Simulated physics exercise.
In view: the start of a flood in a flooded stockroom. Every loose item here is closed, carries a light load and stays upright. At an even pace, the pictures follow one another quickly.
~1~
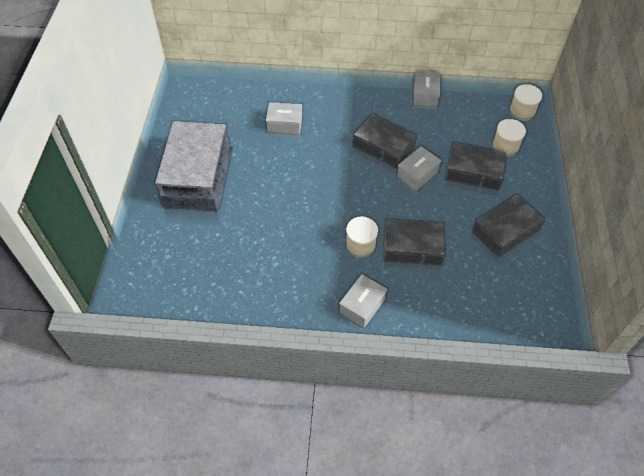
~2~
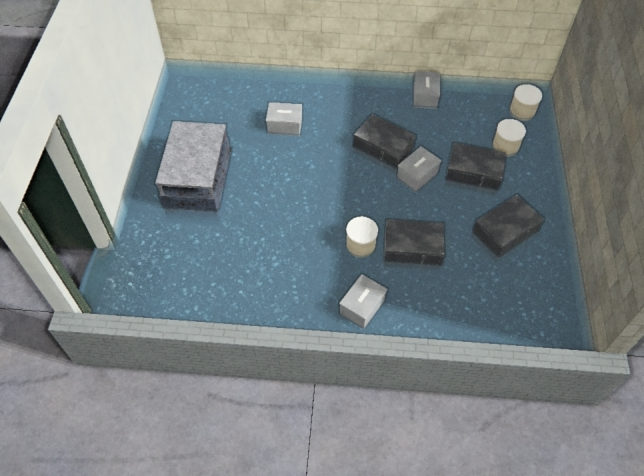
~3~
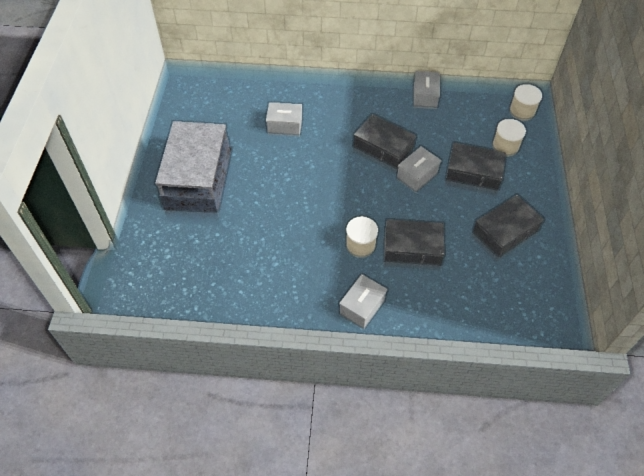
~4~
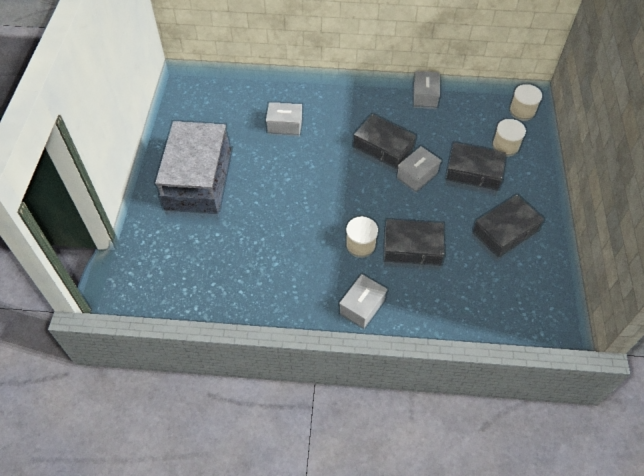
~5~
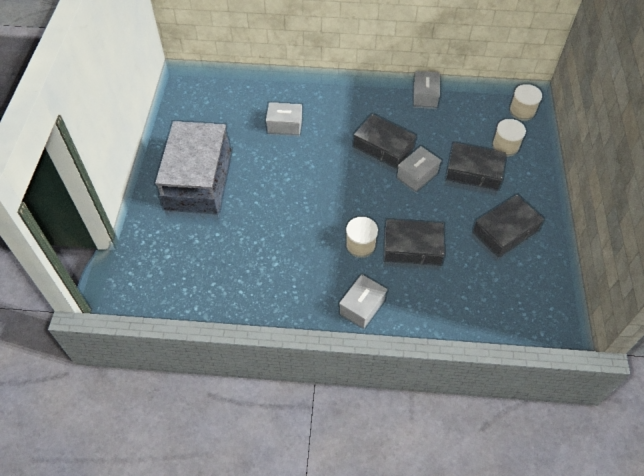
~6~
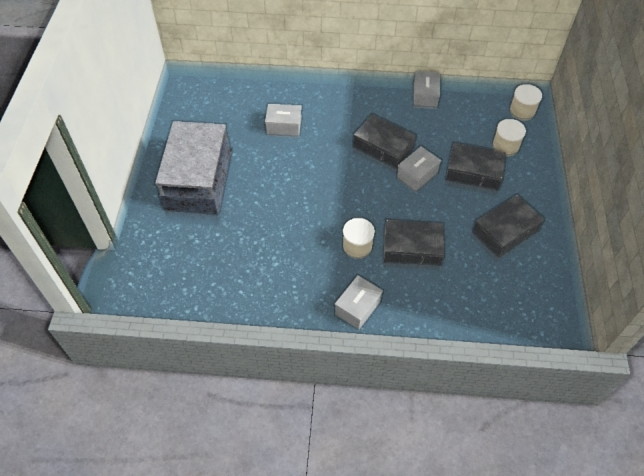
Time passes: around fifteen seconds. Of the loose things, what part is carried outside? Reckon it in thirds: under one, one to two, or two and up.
My forecast is under one third.
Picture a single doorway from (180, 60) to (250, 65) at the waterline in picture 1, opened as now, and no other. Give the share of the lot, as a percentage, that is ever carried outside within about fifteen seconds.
Roughly 30 in a hundred.
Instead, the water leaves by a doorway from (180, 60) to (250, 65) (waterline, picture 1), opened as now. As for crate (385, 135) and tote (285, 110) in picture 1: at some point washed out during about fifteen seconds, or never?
Lost through the gap; lost through the gap.
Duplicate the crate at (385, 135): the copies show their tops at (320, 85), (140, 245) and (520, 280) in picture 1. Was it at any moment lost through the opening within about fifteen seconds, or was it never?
Result list, first to last: Does not leave, leaves, does not leave.
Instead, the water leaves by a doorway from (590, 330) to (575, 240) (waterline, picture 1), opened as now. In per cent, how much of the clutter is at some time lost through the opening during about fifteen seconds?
I'd guess around 80 percent.
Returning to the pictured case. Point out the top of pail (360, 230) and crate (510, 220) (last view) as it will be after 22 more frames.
Approximately (172, 274) for one, (467, 233) for the other.
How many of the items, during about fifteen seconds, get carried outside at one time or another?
Count: 2.
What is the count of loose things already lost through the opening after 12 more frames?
That makes 0.
A moment on, 0 of 11 are out; 11 afloat.
Next, 0 of 11 are out; 11 afloat.
Later, 0 of 11 are out; 11 afloat.
In the end, 2 of 11 are out; 9 afloat.
